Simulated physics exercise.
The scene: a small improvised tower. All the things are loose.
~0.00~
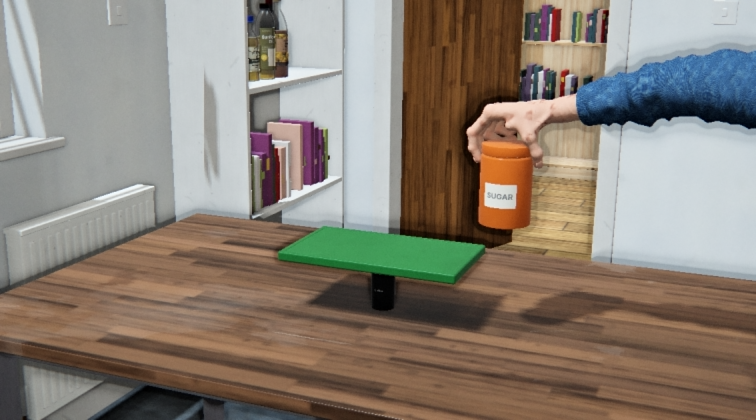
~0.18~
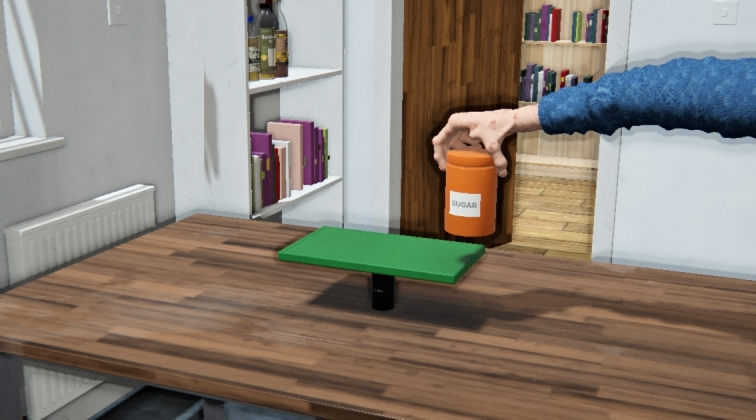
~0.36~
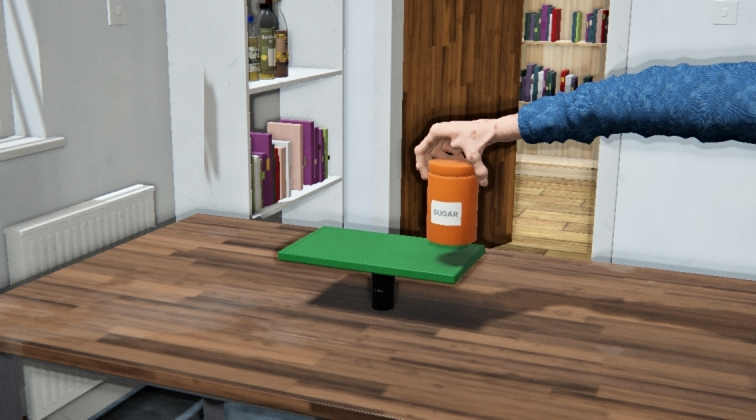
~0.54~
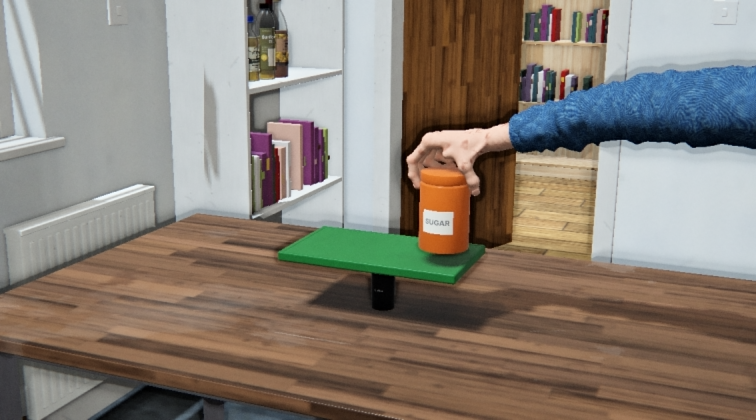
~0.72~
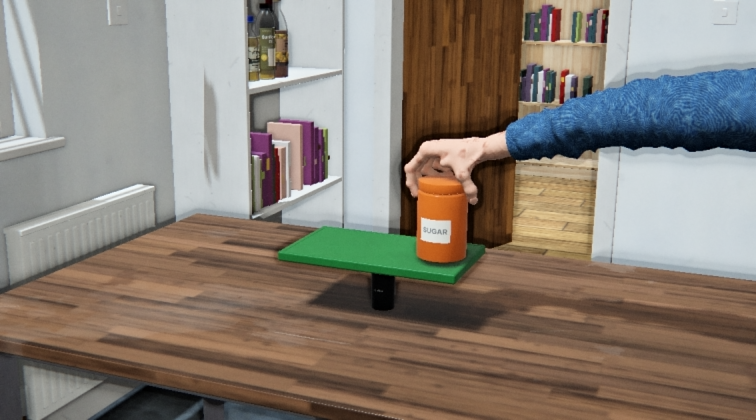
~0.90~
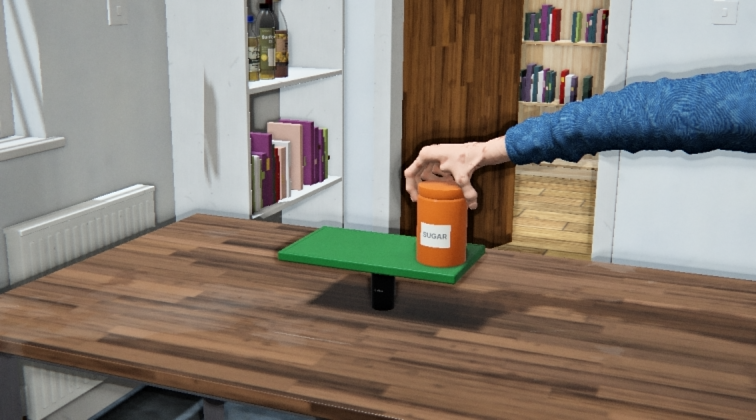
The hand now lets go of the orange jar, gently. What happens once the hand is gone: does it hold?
Outcome: The stack comes apart.
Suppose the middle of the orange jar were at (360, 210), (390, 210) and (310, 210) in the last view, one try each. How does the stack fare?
In the first case it gives way; in the second case it stays up; in the third case it loses its balance.
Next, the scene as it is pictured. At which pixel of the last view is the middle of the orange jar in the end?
Around (549, 339).
Around 1.20 s, orange jar now fallen; green lid rocked 38° from its first pose.
Around 1.30 s, green lid rocked 42° from its first pose.
Around 1.50 s, green lid rocked 26° from its first pose.
Around 2.00 s, green lid now fallen.
Finally (3.5 s), fallen, green lid and orange jar; black shaker still in place. Final places as the last picture's camera would see them, orange jar near (549, 339). The stack gives way.
